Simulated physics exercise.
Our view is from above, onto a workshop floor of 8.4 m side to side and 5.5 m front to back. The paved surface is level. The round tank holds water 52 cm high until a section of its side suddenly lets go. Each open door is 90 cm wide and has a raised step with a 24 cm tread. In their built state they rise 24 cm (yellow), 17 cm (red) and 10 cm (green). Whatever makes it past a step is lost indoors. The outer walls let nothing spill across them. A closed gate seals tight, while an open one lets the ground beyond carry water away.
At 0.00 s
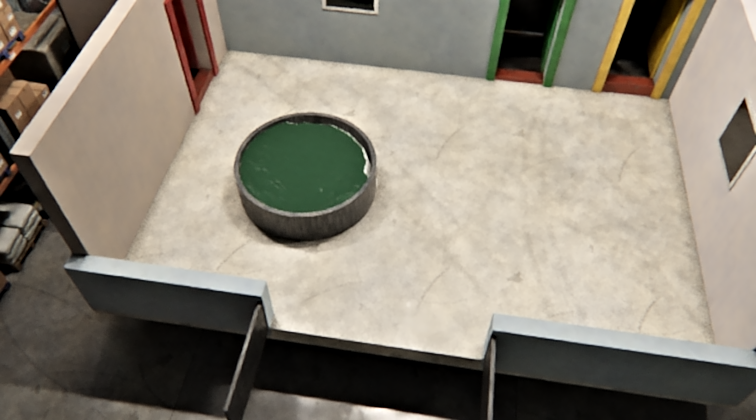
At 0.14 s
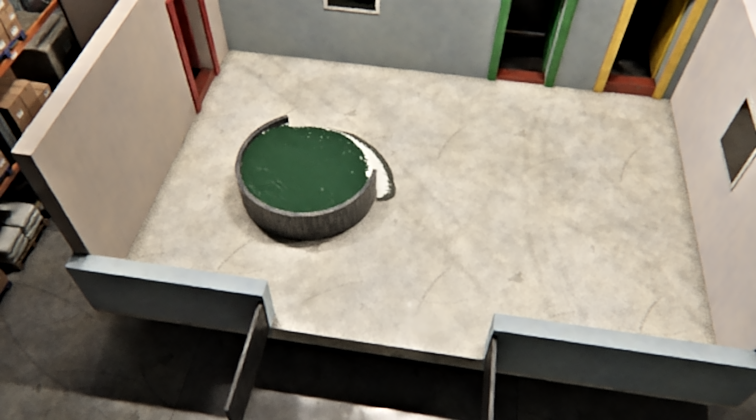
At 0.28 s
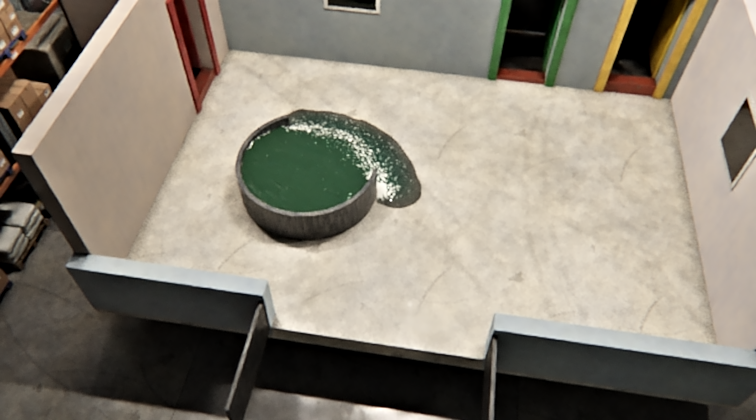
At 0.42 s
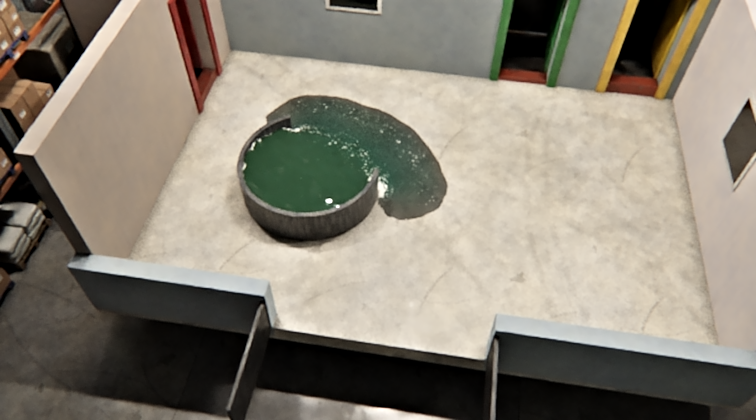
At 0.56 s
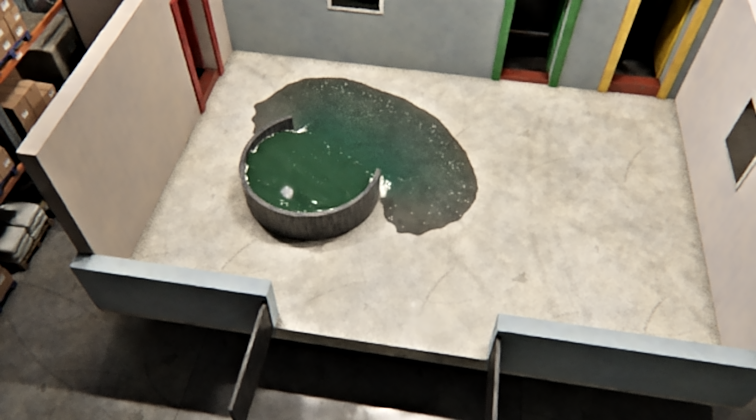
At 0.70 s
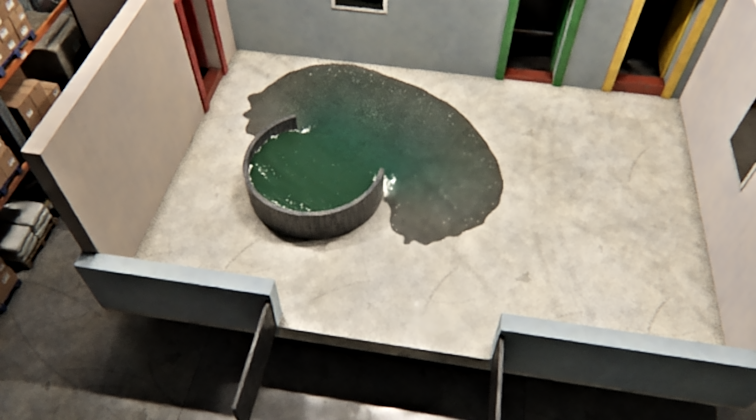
A round tank of still green water on a pale floor opened along its far side, and the water poured out, spreading in a widening dark pool behind it and to the right.
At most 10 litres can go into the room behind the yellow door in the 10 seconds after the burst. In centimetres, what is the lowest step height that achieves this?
13 cm.
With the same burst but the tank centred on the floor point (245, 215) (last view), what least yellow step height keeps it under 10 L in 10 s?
New minimum height: Approx. 10.0 cm.
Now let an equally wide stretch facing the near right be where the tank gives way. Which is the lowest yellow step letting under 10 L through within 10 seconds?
Close to 5.5 cm at the least.
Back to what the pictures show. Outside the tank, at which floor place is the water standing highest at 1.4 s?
(381, 68).
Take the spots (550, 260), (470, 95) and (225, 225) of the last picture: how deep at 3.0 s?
First 0, then 15, then 0 cm.
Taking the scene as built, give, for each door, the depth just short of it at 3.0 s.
Door by door in cm - yellow 9, red 7, green 12.
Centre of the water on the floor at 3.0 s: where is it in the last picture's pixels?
Centre of the water: Approx. (426, 122) px.
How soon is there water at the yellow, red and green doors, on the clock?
Times: Yellow = 2.4 s, red = 1.6 s, green = 1.4 s.
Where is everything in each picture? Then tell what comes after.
Still water, 52 cm deep, in the round tank at (306, 164); the yellow door at (643, 50) is dry, in the first picture.
The front is at a hidden place, 0.3 m from the gap on the far side; 0.5 m2 of floor is wet, 52 cm left at the back, in the second picture.
Water pours out on the far side and has run 0.7 m, to a hidden place; about 8 cm deep outside, 52 cm at the back, in the third picture.
The gap is on the far side, the front 1.1 m out at (311, 98); the back of the round tank holds 52 cm, in the fourth picture.
The front is at (332, 81), 1.6 m from the gap on the far side; 6.0 m2 of floor is wet, 50 cm left at the back, in the fifth picture.
The gap is on the far side, the front 2.0 m out at (328, 66); the back of the round tank holds 42 cm; 3.2 m in a straight line remain to the yellow door at (654, 49), in the sixth picture.
After 1.4 s water covers 35 % of the floor, deepest (24 cm) near (381, 68); it has not reached the yellow door.
After 3.0 s water covers 45 % of the floor, deepest (25 cm) near (674, 101); 9 cm at the yellow door, 0 litres in over its 24 cm step.
After 10.0 s water covers 95 % of the floor, deepest (8 cm) near (652, 368); 5 cm at the yellow door, 0 litres in over its 24 cm step.
At the yellow door as built, the water arrived by 2.4 s and peaked near 15 cm at 4.8 s.
With a step of 11.5 cm, 16 litres would have come in within the 10 s; with 15.5 cm, 5 litres. So under 10 litres takes about 13 cm.
